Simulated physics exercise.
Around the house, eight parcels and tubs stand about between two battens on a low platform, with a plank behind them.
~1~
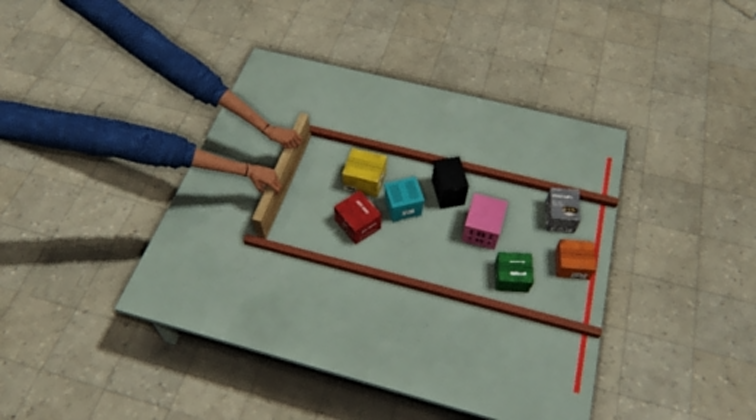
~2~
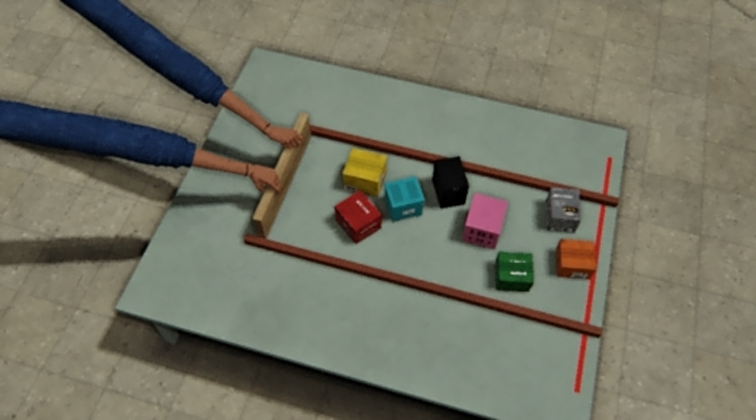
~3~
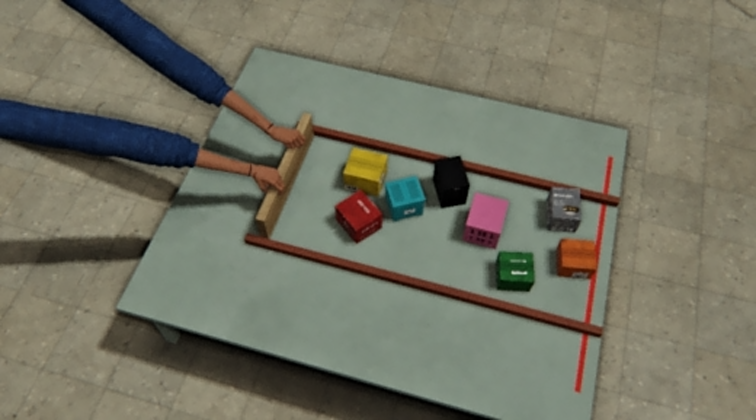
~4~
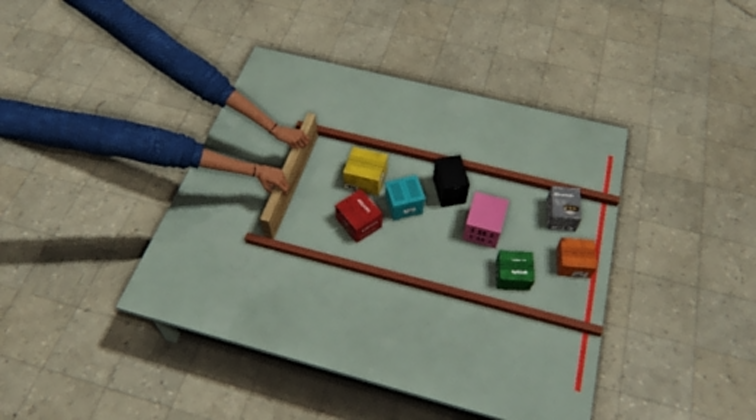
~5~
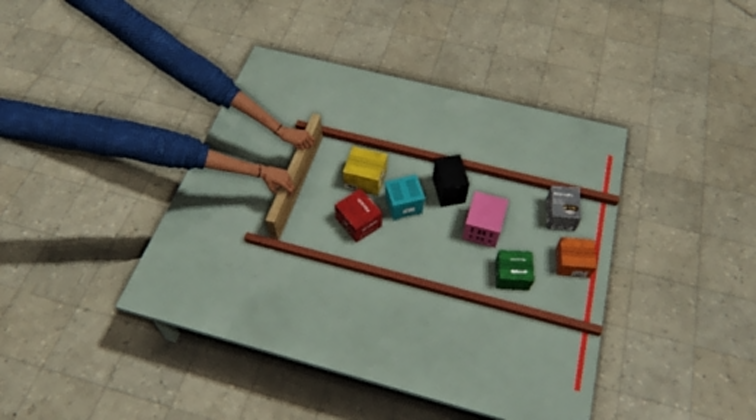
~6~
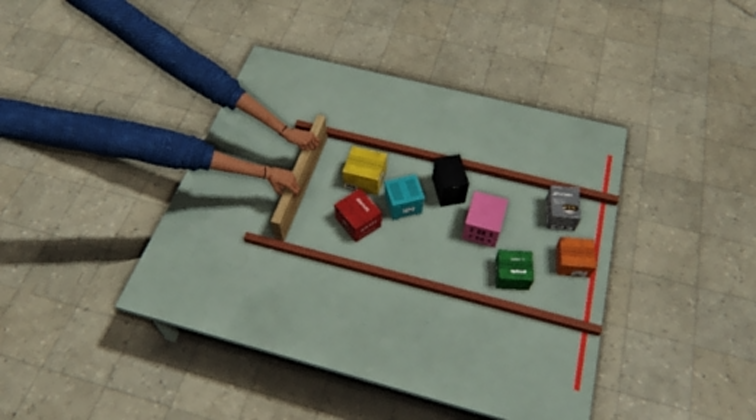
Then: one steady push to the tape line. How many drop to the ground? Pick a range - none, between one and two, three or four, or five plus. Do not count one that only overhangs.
Range: Five plus.
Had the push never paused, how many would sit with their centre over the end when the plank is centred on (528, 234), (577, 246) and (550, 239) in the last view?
2, 6 and 4.
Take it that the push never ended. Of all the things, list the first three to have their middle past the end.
Order noted: Orange parcel, grey box, pink crate.
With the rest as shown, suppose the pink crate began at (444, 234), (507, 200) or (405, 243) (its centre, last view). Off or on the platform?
Taking the places in order, it falls away, then falls away, then falls away.
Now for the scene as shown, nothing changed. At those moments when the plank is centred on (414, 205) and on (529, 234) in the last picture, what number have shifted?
Tally at point one: 5; at point two: 8.
A little later, none off yet; orange parcel at rest near (575, 257); grey box at rest near (563, 208); green parcel at rest near (514, 270).
Next, none off yet; orange parcel shifted about its own width near (604, 262); grey box shifted about its own width near (593, 211); green parcel shifted about its own width near (552, 281).
When it is over, the number that fall off is five or more; down, yellow parcel, red box, turquoise tote, black crate, pink crate, green parcel, grey box and orange parcel.
